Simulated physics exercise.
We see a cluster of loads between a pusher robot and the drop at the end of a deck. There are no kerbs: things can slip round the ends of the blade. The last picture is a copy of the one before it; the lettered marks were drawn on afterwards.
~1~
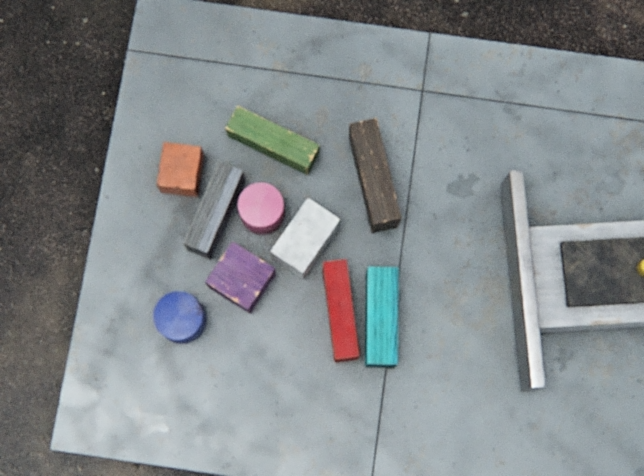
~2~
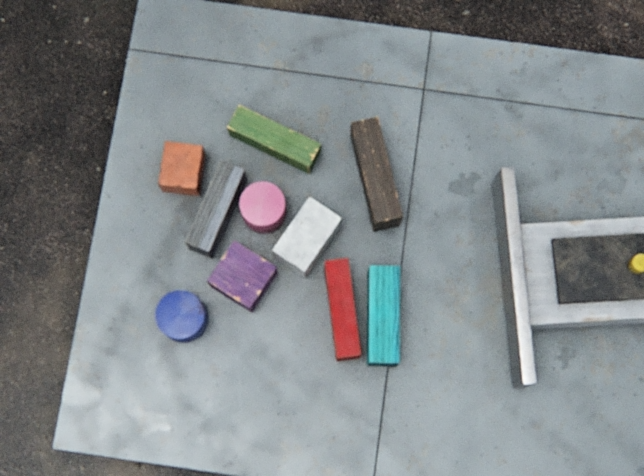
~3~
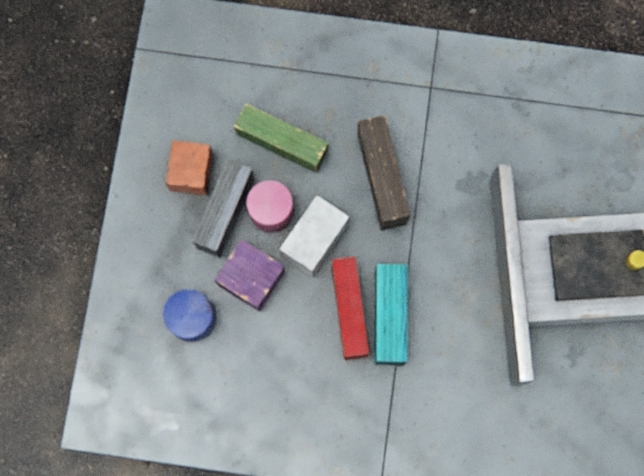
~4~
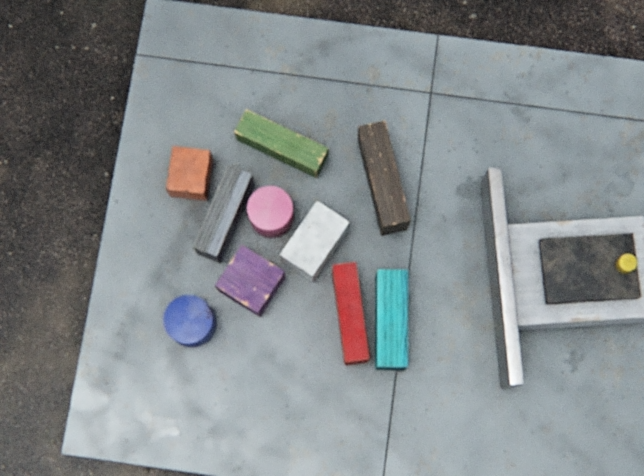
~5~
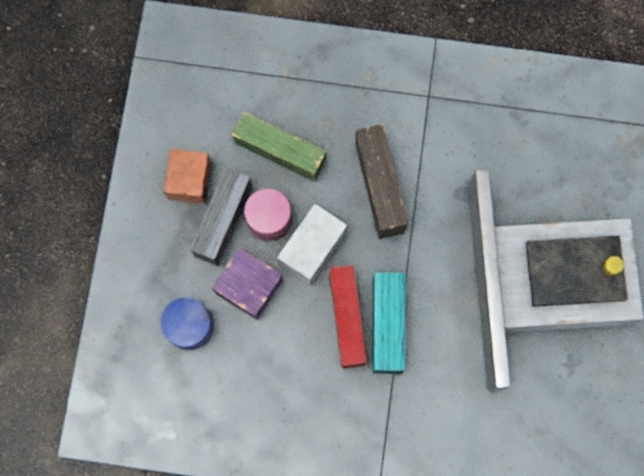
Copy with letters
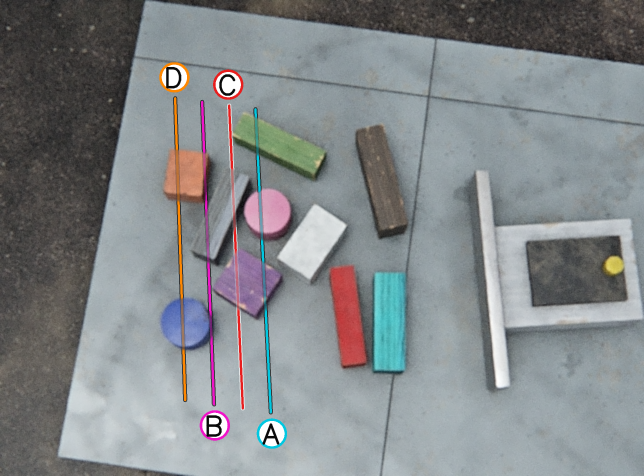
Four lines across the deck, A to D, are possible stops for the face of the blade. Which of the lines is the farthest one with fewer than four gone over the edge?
As far as mark D.
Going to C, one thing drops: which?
The orange crate.
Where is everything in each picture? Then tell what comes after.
In the first frame, robot (604, 271); white crate (306, 239); black bar (374, 176).
In the second frame, robot (595, 268); purple crate (243, 276).
In the third frame, robot (593, 265); green bar (282, 138).
In the fourth frame, robot (583, 268); red stick (350, 314).
In the fifth frame, robot (569, 271); orange crate (188, 176); pink canister (269, 215); white crate (313, 245).
On the marked copy, A at (263, 256); B at (208, 248); C at (236, 252); D at (180, 244).
Following D. Soon after the start, robot (456, 255); turquoise stick (360, 321); red stick (333, 317).
Later, robot (343, 239); orange crate (117, 156); grey stick (140, 192).
In the end, robot (255, 227); grey stick over the edge; pink canister over the edge; three fallen.
As for the rest, A is within the limit but short; B is within the limit but short; C is within the limit but short.
